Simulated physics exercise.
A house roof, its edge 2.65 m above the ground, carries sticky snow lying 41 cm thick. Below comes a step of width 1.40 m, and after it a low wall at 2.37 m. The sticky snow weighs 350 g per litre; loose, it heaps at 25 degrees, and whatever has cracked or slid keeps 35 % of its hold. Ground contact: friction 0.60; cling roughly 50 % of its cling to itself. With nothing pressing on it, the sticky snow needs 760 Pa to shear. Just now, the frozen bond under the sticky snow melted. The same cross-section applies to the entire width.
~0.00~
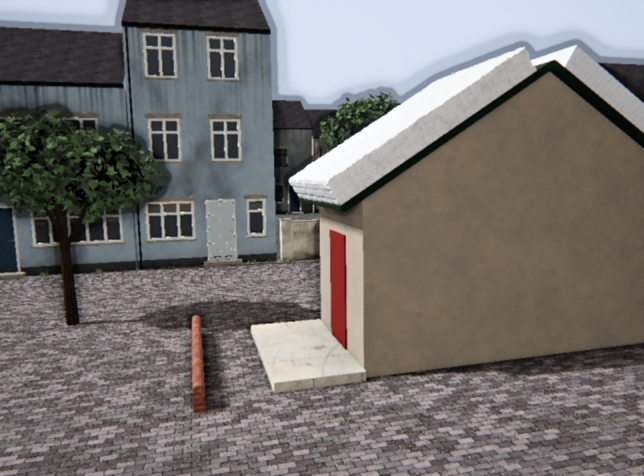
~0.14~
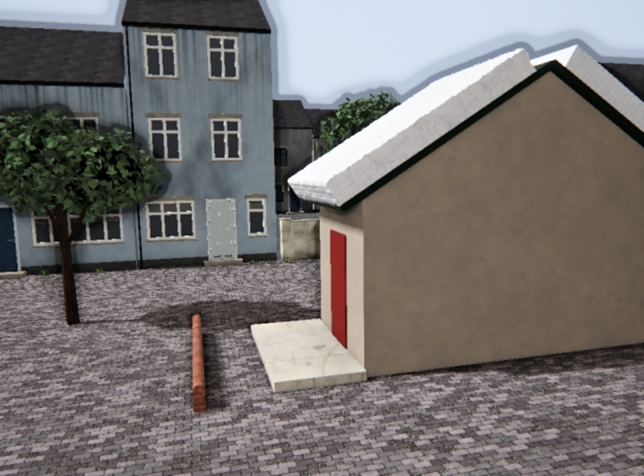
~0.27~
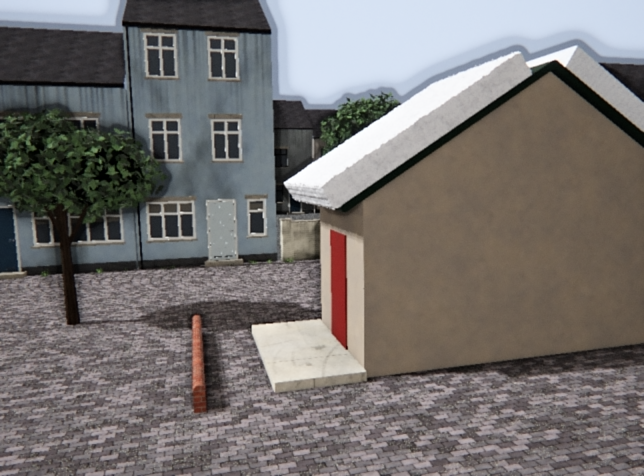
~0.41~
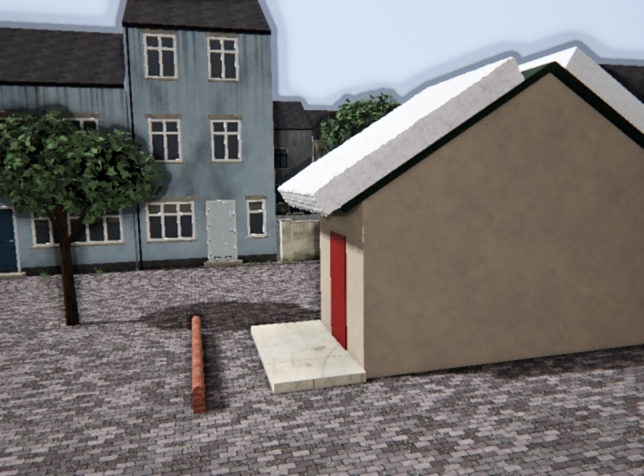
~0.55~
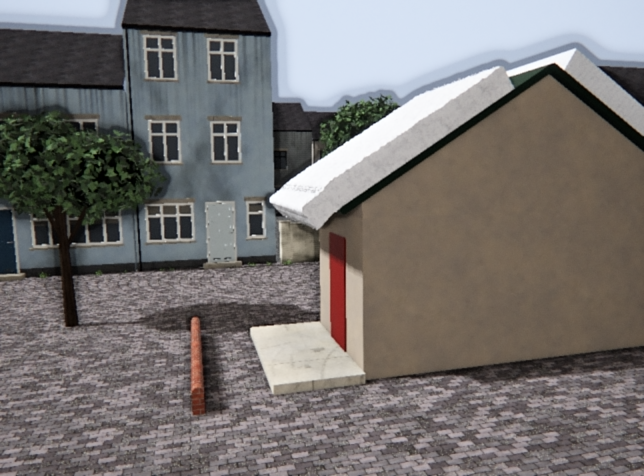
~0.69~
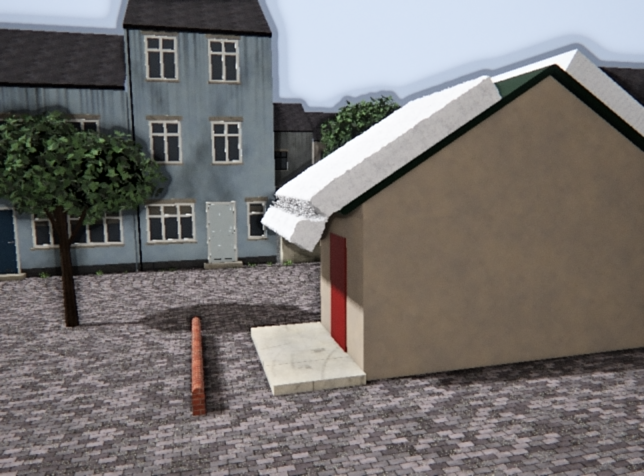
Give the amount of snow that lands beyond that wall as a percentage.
48 %.
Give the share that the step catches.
10 %, roughly.
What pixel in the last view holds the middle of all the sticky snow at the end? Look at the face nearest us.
Look around (169, 393) on the near face.
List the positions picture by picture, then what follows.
Foremost bit of the sticky snow at (328, 185), 3 % of it past the eaves, in one piece, in the first picture.
Foremost bit of the sticky snow at (326, 186), its middle shifted 2.7 cm, 3 % of it past the eaves, in one piece, in the second picture.
Foremost bit of the sticky snow at (322, 190), its middle shifted 11 cm, 6 % of it past the eaves, in one piece, in the third picture.
Foremost bit of the sticky snow at (313, 197), its middle shifted 25 cm, 10 % of it past the eaves, in one piece, in the fourth picture.
Foremost bit of the sticky snow at (302, 212), its middle shifted 46 cm, 15 % of it past the eaves, cracking, in the fifth picture.
Foremost bit of the sticky snow at (290, 236), its middle shifted 72 cm, 22 % of it past the eaves, cracking, in the sixth picture.
After 1.11 s, 70 % is still on the roof and 0 % is past the low wall.
After 1.60 s, 15 % is still on the roof and 2 % is past the low wall.
After 2.10 s, none is still on the roof and 47 % is past the low wall.
After 2.60 s, none is still on the roof and 48 % is past the low wall.
After 3.10 s, none is still on the roof and 48 % is past the low wall.
